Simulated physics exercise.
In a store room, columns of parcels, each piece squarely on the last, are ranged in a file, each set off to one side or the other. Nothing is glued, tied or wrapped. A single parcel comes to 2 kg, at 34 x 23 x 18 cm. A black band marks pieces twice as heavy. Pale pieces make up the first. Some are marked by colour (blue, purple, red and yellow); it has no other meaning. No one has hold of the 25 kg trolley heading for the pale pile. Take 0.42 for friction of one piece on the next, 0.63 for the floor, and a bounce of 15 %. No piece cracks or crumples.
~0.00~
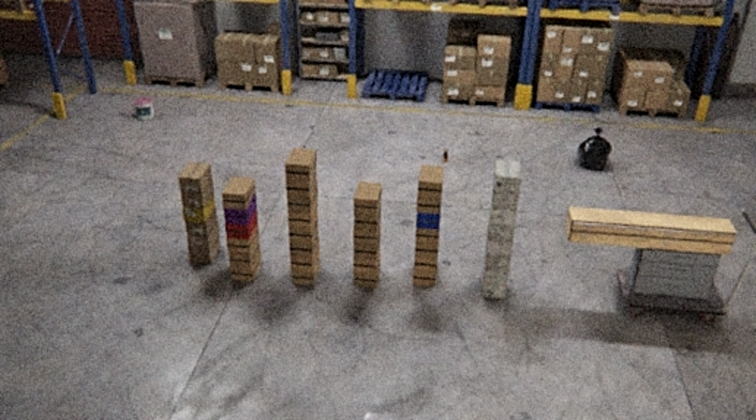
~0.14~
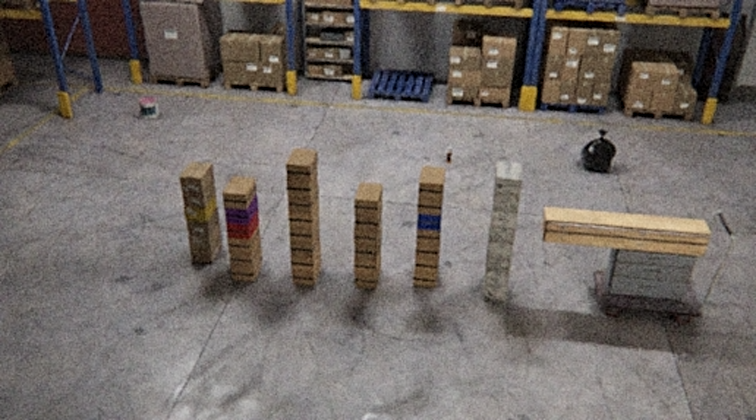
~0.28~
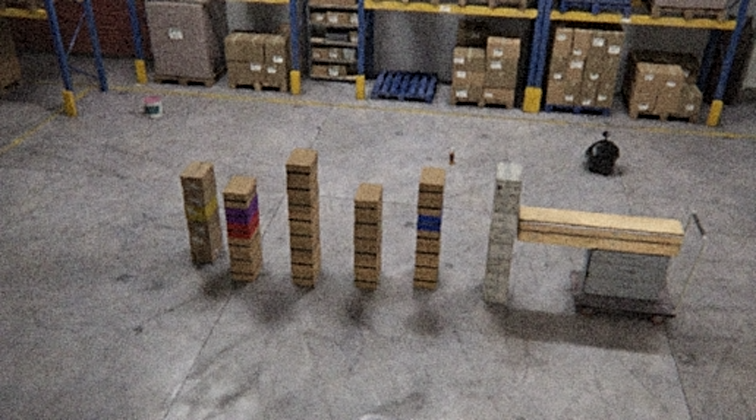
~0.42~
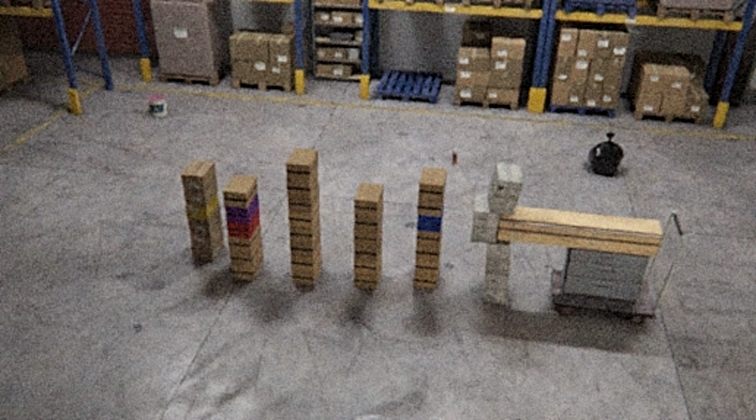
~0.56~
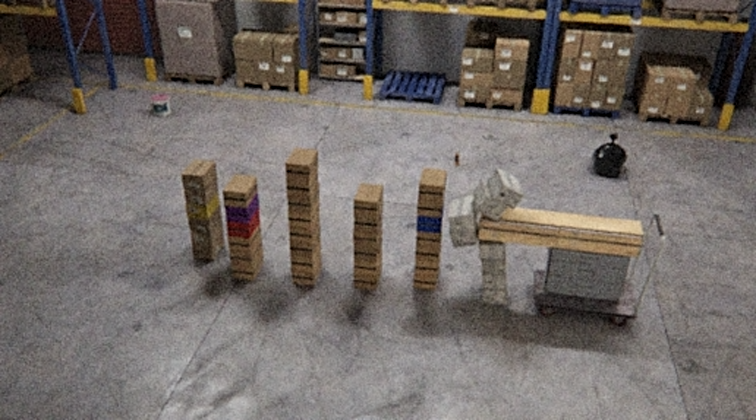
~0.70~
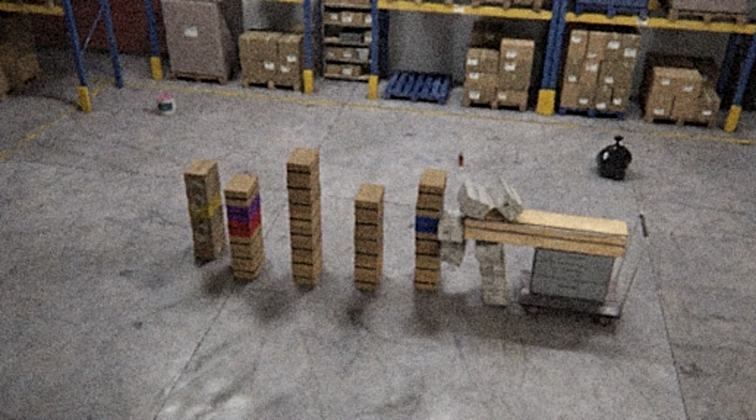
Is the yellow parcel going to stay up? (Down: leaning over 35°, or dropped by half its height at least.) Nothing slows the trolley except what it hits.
That parcel comes down.
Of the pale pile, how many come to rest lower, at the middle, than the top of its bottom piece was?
2 of them.
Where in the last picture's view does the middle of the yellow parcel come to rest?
Near (131, 219).
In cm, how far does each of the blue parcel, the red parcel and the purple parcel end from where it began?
Blue 150, red 120, purple 160.
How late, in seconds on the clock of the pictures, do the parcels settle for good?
Around 6.0 s.
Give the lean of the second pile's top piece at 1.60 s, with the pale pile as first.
It leans some 30°.
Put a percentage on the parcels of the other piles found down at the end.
About 95 per cent.
Around 1.60 s, 8 of the pale pile down; 1 of the 33 other parcels down; yellow parcel unmoved; blue parcel tipped 29°, 8 cm lower.
Around 2.60 s, 8 of the pale pile down; 17 of the 33 other parcels down; yellow parcel unmoved; blue parcel tipped 61°, 44 cm lower.
Around 3.44 s, 6 of the pale pile down; 33 of the 33 other parcels down; yellow parcel on its side; blue parcel on its side.
Finally (6.0 s), 6 of the pale pile down; 32 of the 33 other parcels down; yellow parcel upside down; red parcel on its side; purple parcel on its side. Seen by the last camera, middles, yellow parcel near (131, 219), red parcel near (141, 257).
